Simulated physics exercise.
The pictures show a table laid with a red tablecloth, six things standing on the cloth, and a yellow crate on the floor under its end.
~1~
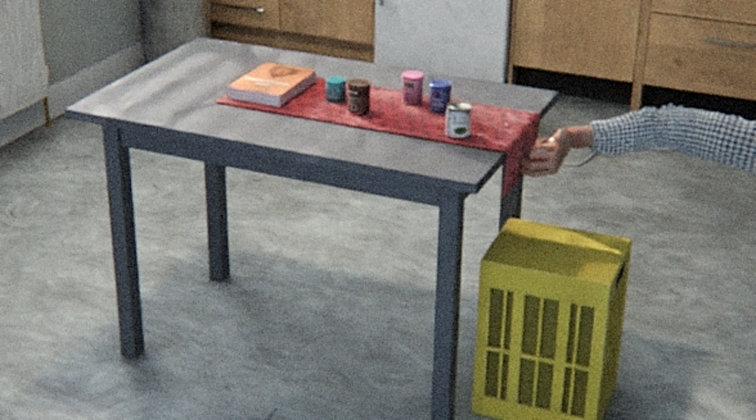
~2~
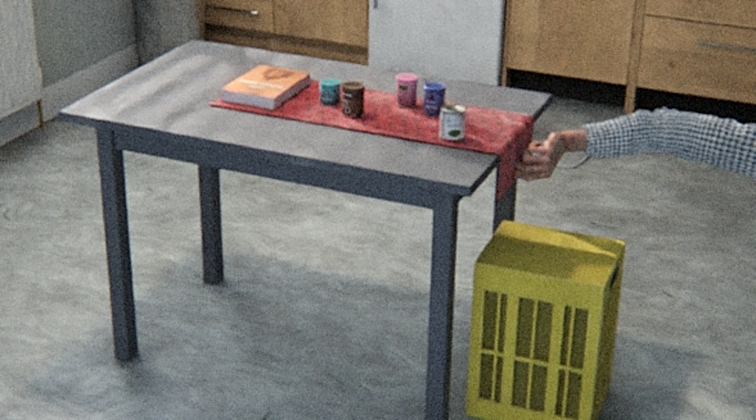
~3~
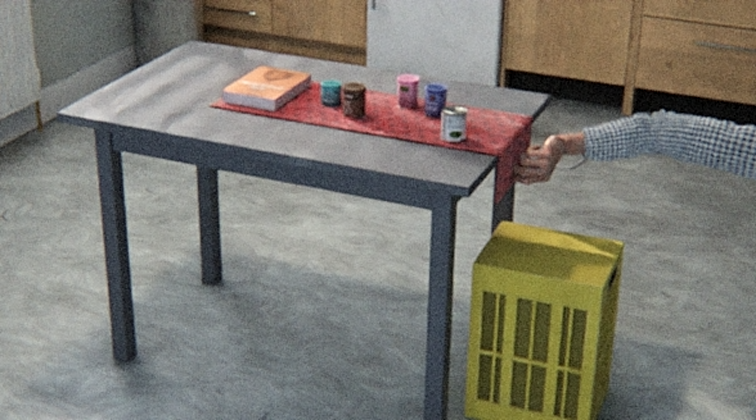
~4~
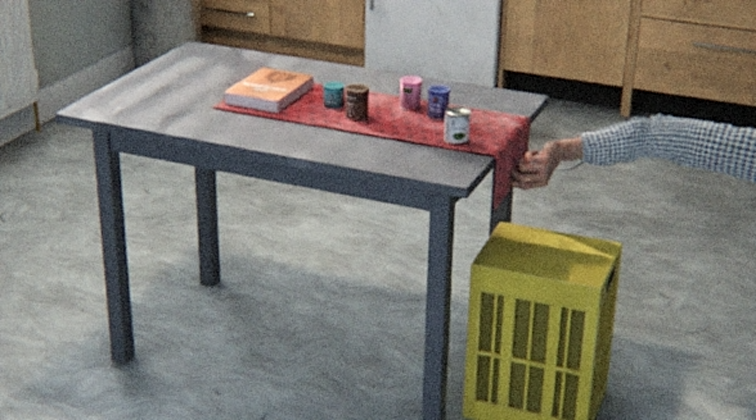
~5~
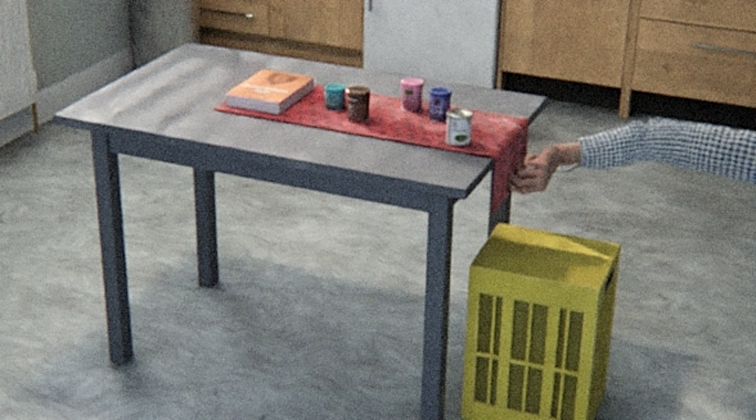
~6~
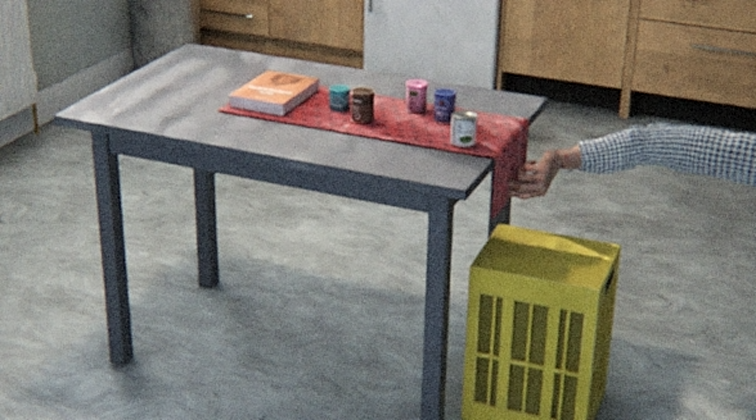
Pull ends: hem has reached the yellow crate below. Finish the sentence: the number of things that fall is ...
The number of things that fall is one.
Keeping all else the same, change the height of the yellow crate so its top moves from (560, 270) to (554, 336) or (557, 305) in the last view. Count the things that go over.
That would make 3 and 2.
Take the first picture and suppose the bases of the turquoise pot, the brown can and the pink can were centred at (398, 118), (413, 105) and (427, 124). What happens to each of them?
Turquoise pot: Stays. Brown can: Stays. Pink can: Stays.
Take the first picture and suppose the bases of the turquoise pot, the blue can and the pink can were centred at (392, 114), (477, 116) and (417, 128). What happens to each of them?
You'd see the turquoise pot hang on, the blue can go down and the pink can hang on.
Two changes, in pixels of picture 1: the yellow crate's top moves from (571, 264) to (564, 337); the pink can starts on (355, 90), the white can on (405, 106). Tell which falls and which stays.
In the end the pink can is still on top and the white can is no longer on top.
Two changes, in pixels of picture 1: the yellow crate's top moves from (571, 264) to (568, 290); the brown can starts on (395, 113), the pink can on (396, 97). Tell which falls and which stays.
Brown can stays, pink can stays.
A little later, hem near (509, 218); all still up.
Next, hem on the crate; white can gone.
When it is over, hem on the crate; white can gone. It carries off one.
